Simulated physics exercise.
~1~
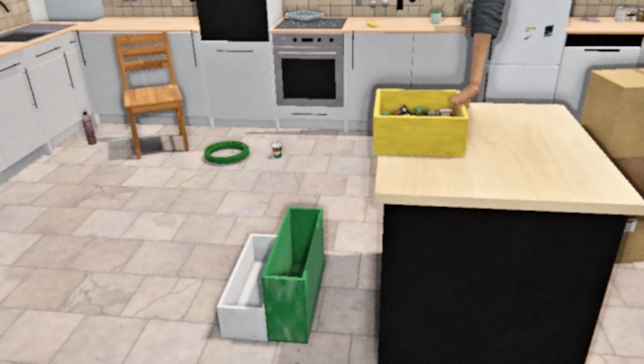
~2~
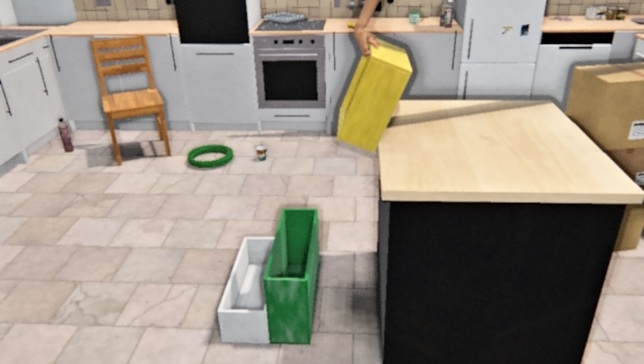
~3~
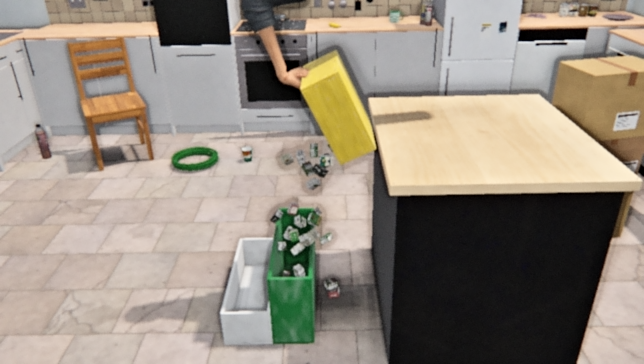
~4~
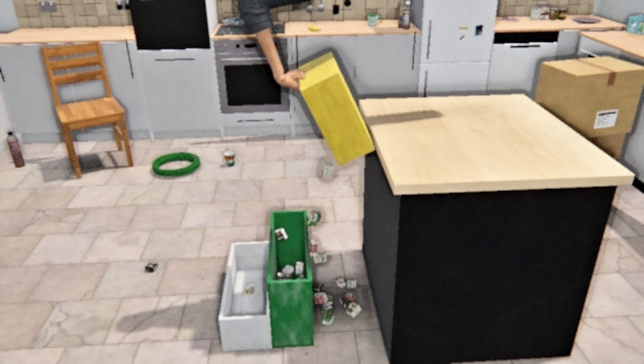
The footage shows a hand tipping a yellow box over the edge of a kitchen bench, pouring small cartons down toward a long green bin and a white trough. Many land in the green bin, while others scatter on the tiled floor, mostly between it and the bench.
